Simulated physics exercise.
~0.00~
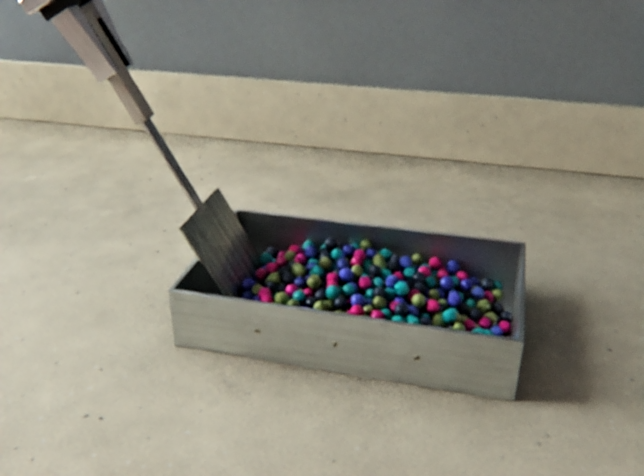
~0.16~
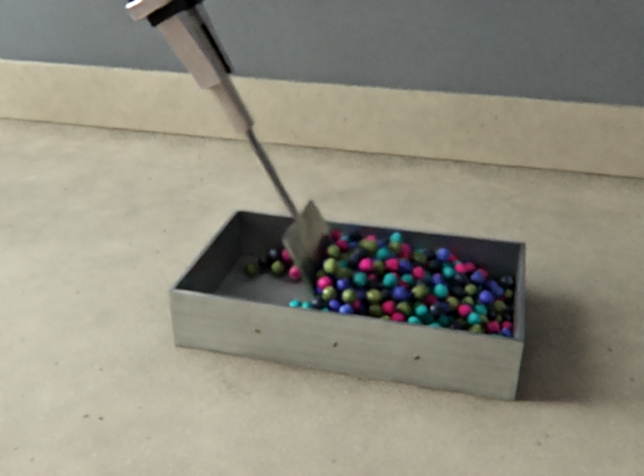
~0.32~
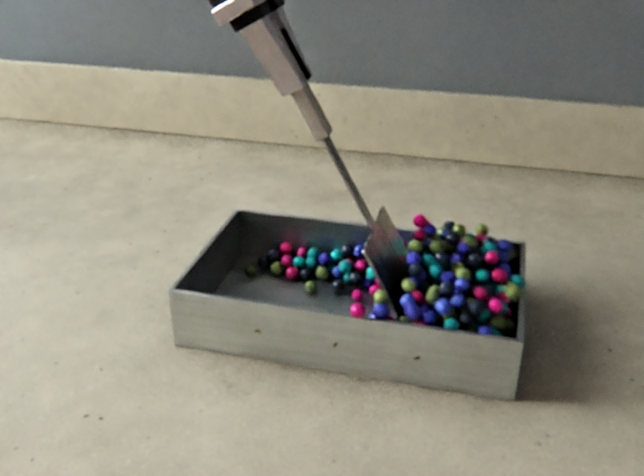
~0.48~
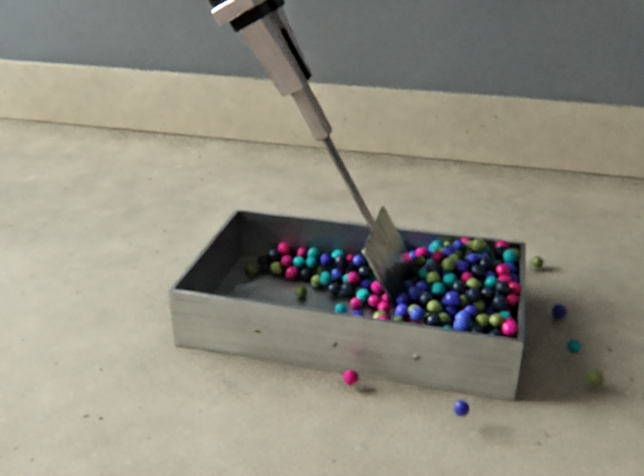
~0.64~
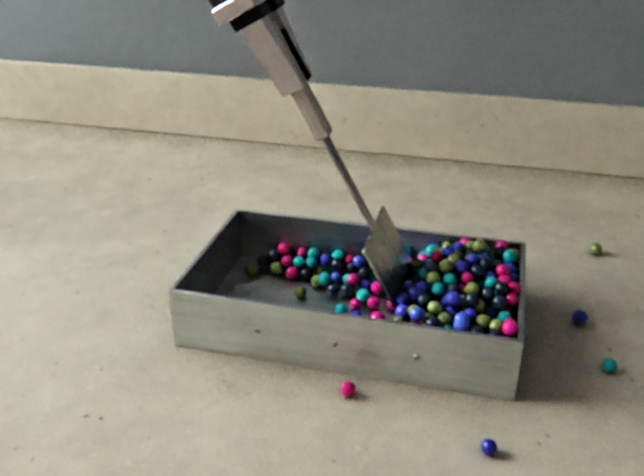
On a pale floor in front of a grey wall, a grey rectangular tin holds a heap of small round sweets in pink, blue, teal, olive and black. A robot arm holds a turner with its flat blade dipped in at the left end. The blade pushes right through the heap, clearing part of the tin and piling the sweets steeply at the right. It stops past the middle, and several sweets spill over the right and front sides. They roll outward across the floor, while nearly all the rest stay in the tin beside the still blade.
